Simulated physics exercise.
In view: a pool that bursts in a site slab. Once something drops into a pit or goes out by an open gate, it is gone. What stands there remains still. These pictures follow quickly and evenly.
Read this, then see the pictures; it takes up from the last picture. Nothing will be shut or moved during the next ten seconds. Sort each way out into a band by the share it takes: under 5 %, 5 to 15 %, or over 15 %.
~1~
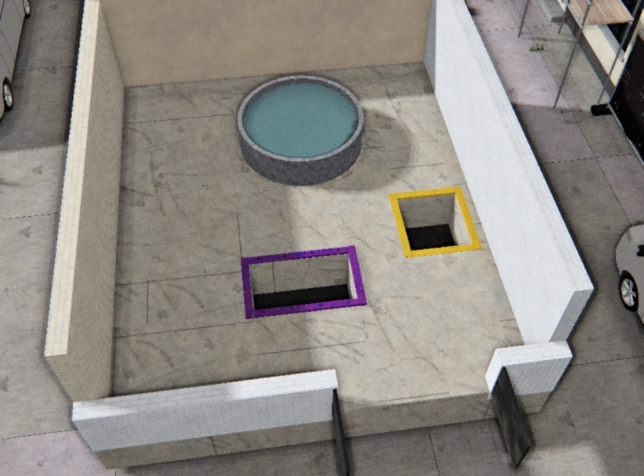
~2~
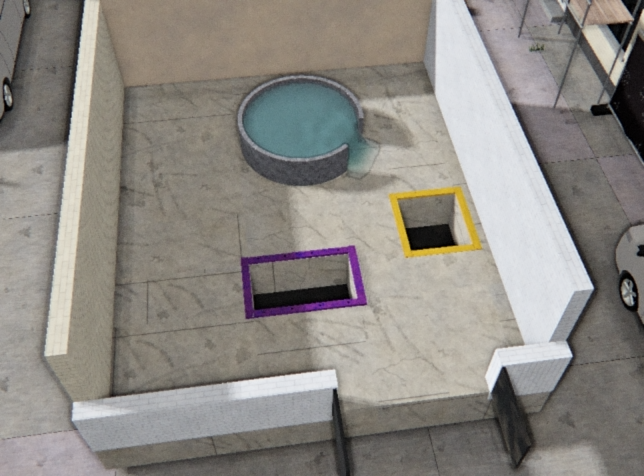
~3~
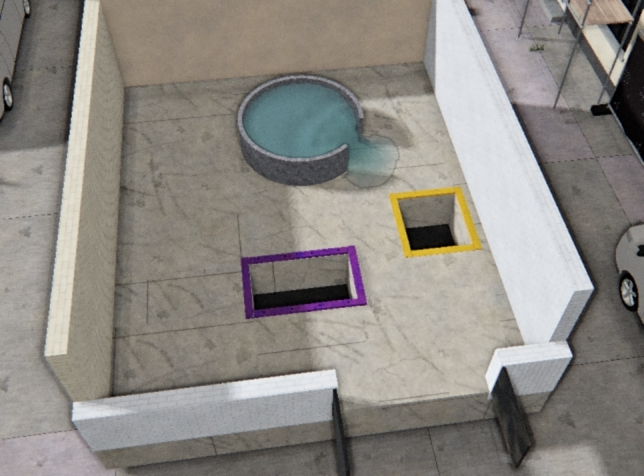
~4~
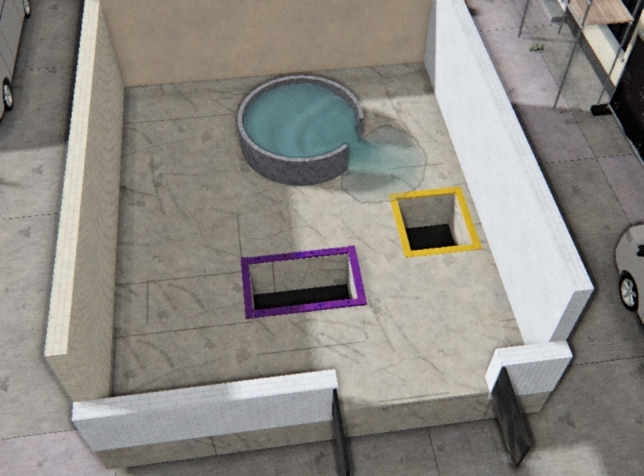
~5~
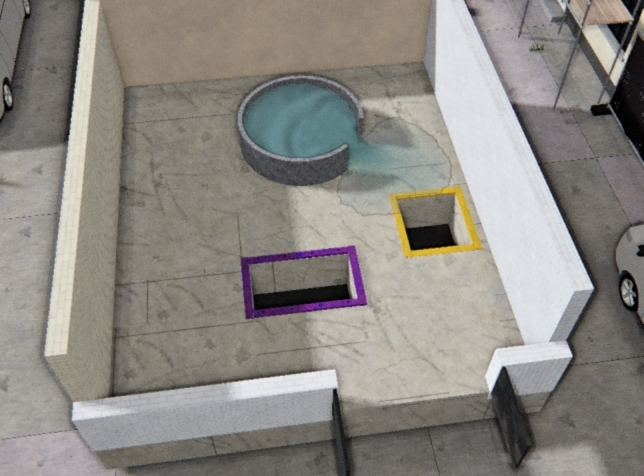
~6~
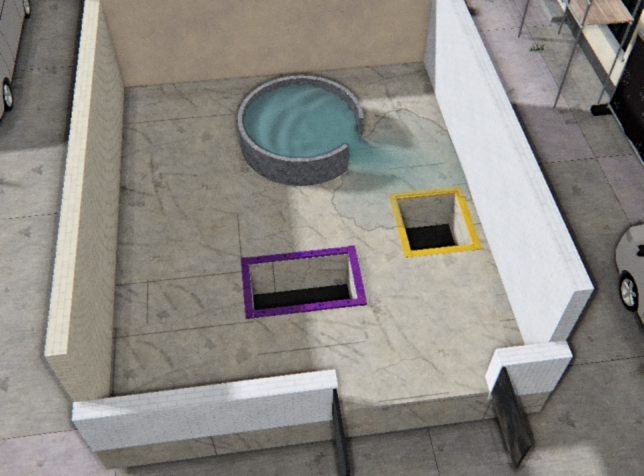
Shares: The gate takes under 5 %; the yellow pit takes over 15 %; the purple pit takes under 5 %.
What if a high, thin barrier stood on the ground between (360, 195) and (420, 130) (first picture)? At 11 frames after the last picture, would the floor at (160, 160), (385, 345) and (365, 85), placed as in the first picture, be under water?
As listed: Not flooded, clear, under water.
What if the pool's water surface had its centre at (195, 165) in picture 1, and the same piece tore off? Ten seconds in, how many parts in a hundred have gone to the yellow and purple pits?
The yellow pit ends up with 35 per cent and the purple pit with 20 per cent.
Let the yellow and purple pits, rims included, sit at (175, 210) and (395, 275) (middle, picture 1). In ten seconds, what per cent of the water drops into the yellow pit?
Yellow: 0 %.
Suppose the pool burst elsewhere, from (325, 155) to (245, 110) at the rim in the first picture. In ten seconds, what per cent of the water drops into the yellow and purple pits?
In percent: Yellow 10, purple 20.
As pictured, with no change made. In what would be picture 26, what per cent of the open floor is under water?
I'd guess some 20 per cent.
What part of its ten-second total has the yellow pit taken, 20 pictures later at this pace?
Share by then: 50 in a hundred.
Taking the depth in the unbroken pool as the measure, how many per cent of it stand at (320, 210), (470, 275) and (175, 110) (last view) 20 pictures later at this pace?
My figures are about 0, 2 and 0 percent.
A moment on, water covers 15 % of the floor; the gate 0 %, the yellow pit 6 %, the purple pit 0 %.
Next, water covers 20 % of the floor; the gate 0 %, the yellow pit 14 %, the purple pit 0 %.
Then, water covers 20 % of the floor; the gate 0 %, the yellow pit 25 %, the purple pit 0 %.
Later, water covers 30 % of the floor; the gate 1 %, the yellow pit 38 %, the purple pit 0 %.
In the end, water covers 40 % of the floor; the gate 2 %, the yellow pit 49 %, the purple pit 0 %.
